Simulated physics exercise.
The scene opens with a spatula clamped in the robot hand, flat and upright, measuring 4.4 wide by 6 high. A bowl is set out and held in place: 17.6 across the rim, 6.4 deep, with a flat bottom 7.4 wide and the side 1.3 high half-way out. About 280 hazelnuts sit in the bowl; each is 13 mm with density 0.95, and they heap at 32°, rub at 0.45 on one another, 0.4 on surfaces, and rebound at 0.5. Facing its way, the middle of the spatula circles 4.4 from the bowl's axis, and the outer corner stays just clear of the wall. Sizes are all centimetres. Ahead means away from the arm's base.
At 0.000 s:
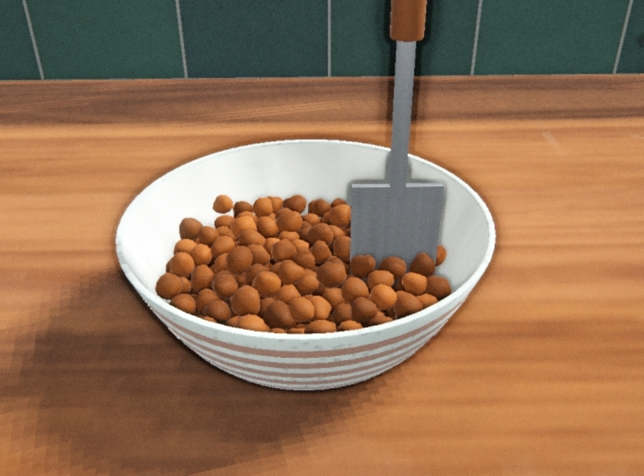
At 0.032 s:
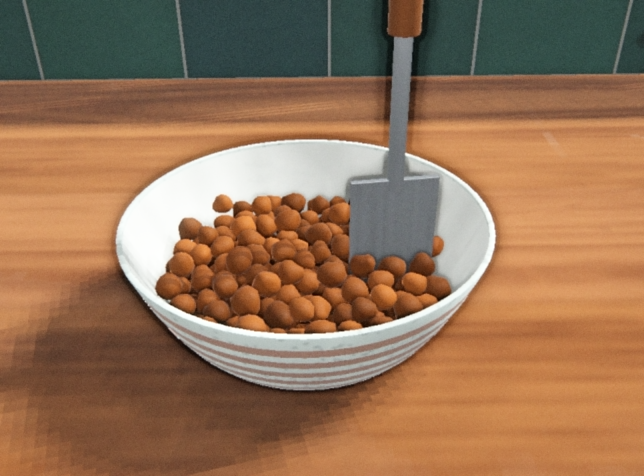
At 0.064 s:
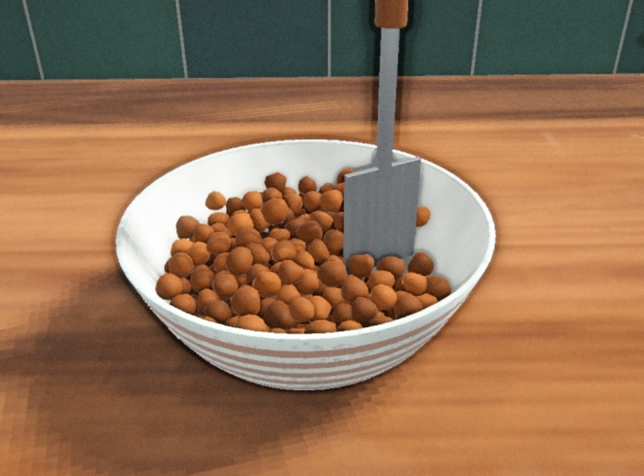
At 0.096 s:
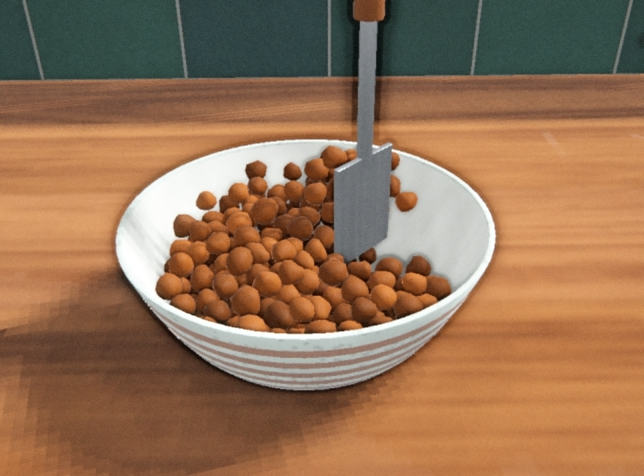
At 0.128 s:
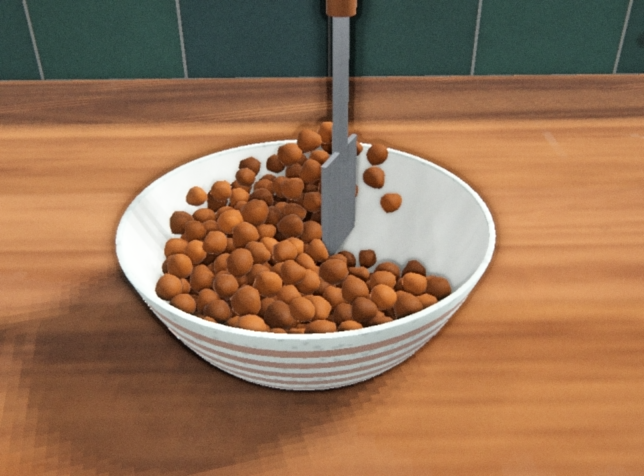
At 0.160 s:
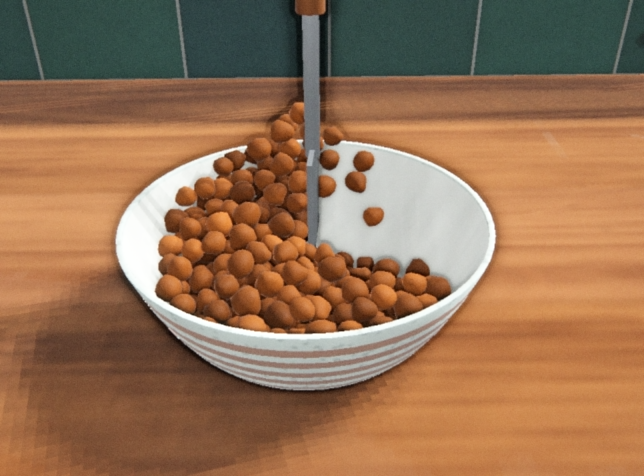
A metal spatula with a wooden handle swept leftward through a striped white bowl of hazelnuts on a wooden counter, turning edge-on as it pushed the nuts up into a heap toward the back left.
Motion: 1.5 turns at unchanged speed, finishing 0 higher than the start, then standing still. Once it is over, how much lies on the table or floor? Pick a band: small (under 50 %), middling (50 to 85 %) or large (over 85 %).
Small.
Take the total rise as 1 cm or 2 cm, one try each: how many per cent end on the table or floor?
30 % and 25 %.
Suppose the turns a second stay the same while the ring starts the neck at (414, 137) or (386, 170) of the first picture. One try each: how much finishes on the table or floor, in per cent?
Roughly 30 and 30 per cent.
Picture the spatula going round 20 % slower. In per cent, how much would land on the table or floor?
Then roughly 30 per cent.
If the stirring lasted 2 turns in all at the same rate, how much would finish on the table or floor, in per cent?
In that case some 40 per cent.
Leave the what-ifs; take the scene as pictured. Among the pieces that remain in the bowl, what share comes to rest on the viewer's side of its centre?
Some 75 per cent.
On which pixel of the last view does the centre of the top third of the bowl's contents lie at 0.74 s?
Centre, approx.: (268, 182).
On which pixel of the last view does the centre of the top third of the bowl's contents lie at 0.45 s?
That third sits centred at about (368, 286).
After 0.45 s, 262° round, highest piece 9 above the table; 238 in the bowl, 28 on the table or floor, 12 in flight or on the tool.
After 0.74 s, 79° round, highest piece 9 above the table; 200 in the bowl, 71 on the table or floor, 7 in flight or on the tool.
After 1.08 s, 180° round, highest piece 7 above the table; 181 in the bowl, 97 on the table or floor.
After 1.78 s, 180° round, highest piece 7 above the table; 181 in the bowl, 97 on the table or floor.
In the end, 181 in the bowl, 97 on the table or floor. That is 35 % on the table or floor.
